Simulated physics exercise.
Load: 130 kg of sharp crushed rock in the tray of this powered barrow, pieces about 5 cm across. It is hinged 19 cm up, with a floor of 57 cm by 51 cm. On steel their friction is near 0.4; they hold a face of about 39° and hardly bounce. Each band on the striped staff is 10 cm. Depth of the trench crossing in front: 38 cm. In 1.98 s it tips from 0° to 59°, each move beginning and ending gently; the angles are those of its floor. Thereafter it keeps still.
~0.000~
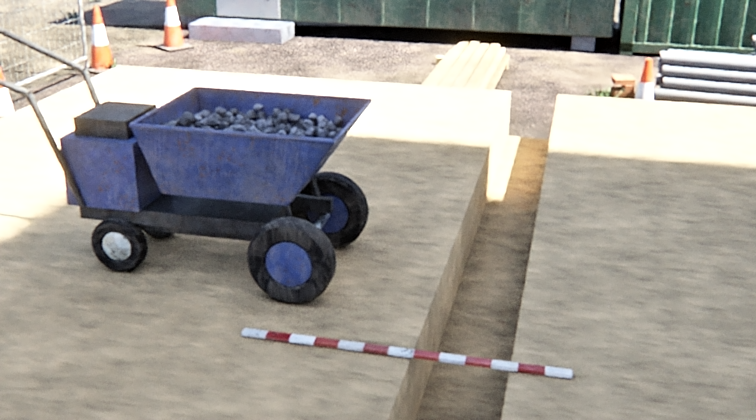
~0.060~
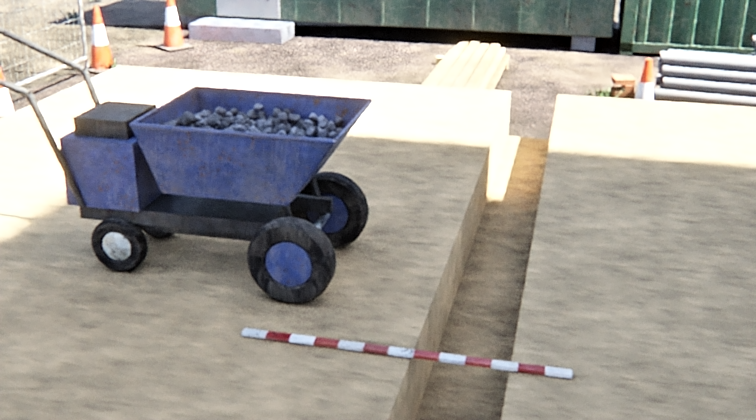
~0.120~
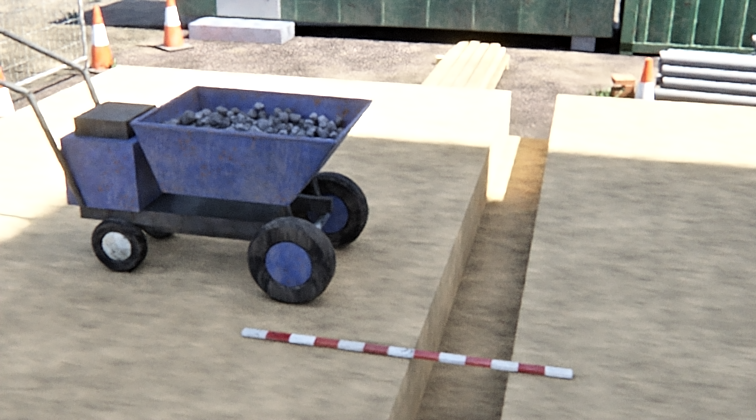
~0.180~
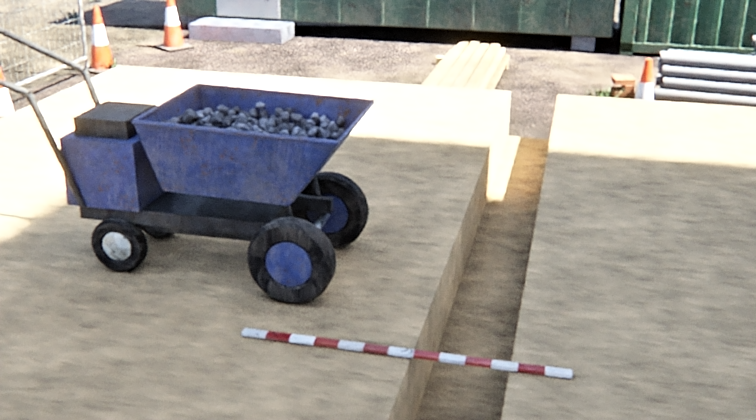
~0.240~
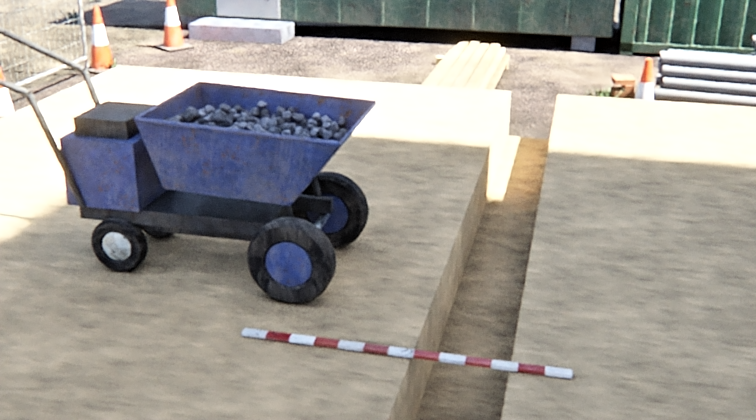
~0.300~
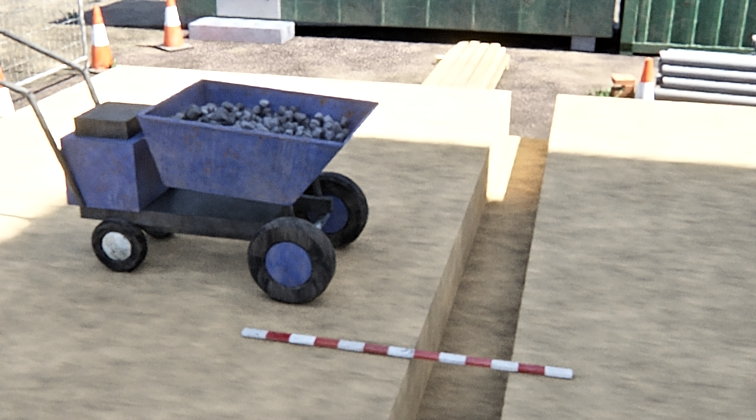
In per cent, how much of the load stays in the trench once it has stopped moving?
I would say about 13 per cent.
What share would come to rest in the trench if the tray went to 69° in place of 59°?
Close to 65 per cent then.
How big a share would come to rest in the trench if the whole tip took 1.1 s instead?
It would be near 25 percent.
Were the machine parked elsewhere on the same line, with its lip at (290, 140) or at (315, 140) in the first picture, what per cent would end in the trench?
First spot about 5, second spot about 15 per cent.
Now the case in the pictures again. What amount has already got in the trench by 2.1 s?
Something like 0 in a hundred.
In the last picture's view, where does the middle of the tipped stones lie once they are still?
Around (481, 365).
After 1.5 s the floor is at 50°; 100 % in the tray; the foremost stones are at (405, 205).
After 2.1 s the floor is at 59°; 98 % in the tray, 2 % in the trench; the foremost stones are at (478, 300).
After 2.4 s the floor is at 59°; 95 % in the tray, 5 % in the trench; the foremost stones are at (507, 377).
After 4.4 s the floor is at 59°; 87 % in the tray, 13 % in the trench; the foremost stones are at (512, 366).
